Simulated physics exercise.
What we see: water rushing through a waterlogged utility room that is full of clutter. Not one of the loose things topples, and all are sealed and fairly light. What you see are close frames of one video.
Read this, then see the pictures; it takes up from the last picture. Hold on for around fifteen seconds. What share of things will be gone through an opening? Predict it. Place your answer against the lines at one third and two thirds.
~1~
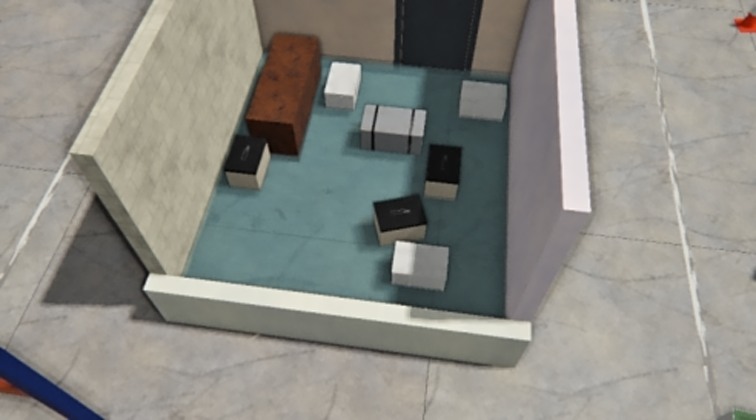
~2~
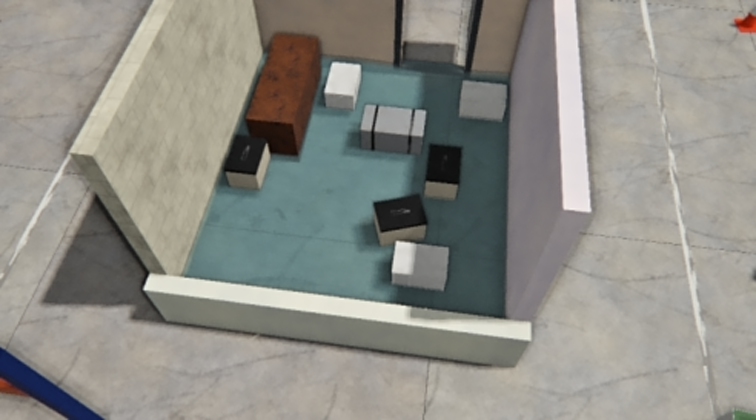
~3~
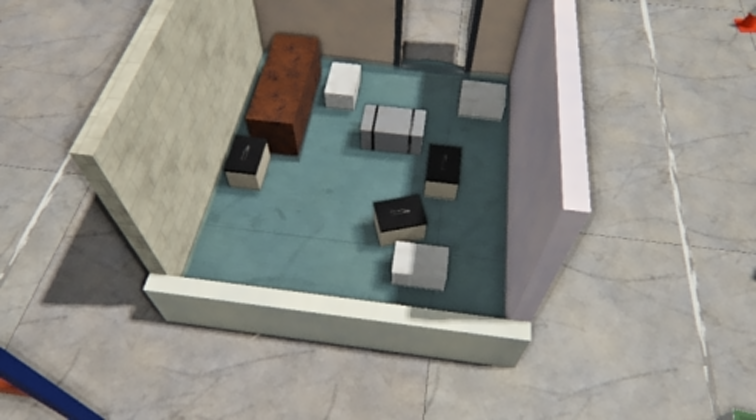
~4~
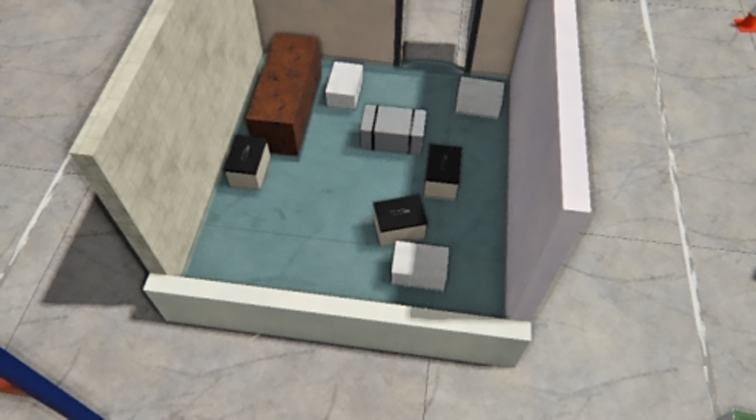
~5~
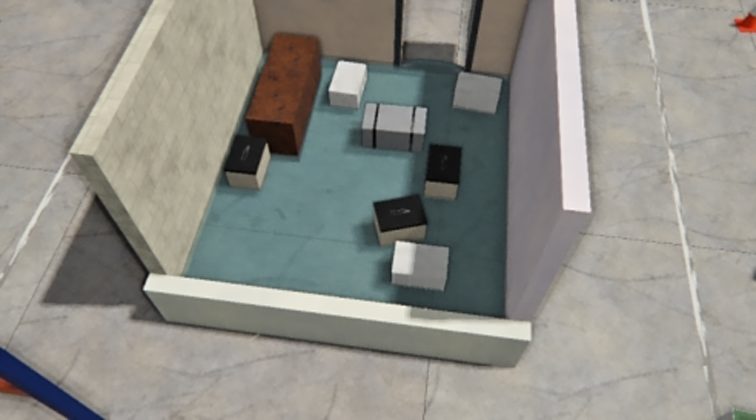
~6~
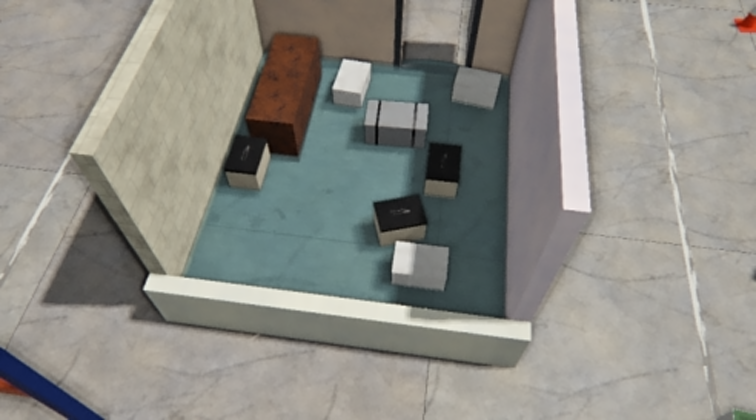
It sits between the two lines.
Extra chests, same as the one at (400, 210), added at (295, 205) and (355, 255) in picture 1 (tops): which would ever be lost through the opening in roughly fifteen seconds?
Result, as listed: Never gets out; never gets out.
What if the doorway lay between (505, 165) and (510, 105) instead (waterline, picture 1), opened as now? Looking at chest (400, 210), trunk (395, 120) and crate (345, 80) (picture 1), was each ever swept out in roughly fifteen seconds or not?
Per object, as asked: Flushed / flushed / not flushed.
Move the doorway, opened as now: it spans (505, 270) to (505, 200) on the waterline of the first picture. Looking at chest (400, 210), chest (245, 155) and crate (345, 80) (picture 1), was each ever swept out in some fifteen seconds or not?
In the order given, it's escaped, remains behind, remains behind.
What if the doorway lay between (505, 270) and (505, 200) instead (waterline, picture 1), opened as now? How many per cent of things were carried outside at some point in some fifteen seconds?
It works out at 60 percent.
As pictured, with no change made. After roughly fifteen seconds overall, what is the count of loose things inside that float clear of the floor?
Count: 3.
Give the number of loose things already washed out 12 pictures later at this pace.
The number works out to 1.
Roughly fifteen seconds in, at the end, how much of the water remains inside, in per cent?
Estimate: Roughly 62 %.
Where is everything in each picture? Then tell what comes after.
The first frame shows a crate at (484, 93), afloat; a crate at (343, 79), afloat; 0 of 7 have shifted.
The second frame shows a crate at (484, 93) floats; a crate at (343, 79) floats; 0 of 7 have shifted.
The third frame shows a crate at (484, 92) floats; a crate at (343, 79), afloat; 0 of 7 have shifted.
The fourth frame shows a crate at (481, 90) floats, close to its start; a crate at (344, 78) floats; 1 of 7 have shifted.
The fifth frame shows a crate at (479, 85) floats, close to its start; a crate at (348, 77) floats, close to its start; 3 of 7 have shifted.
The sixth frame shows a crate at (478, 80) floats, close to its start; a crate at (352, 76) floats, close to its start; 3 of 7 have shifted.
A moment on, 0 of 7 are out; 7 afloat.
Next, 1 of 7 are out; 6 afloat.
Later, 2 of 7 are out; 5 afloat.
In the end, 4 of 7 are out; 3 afloat.
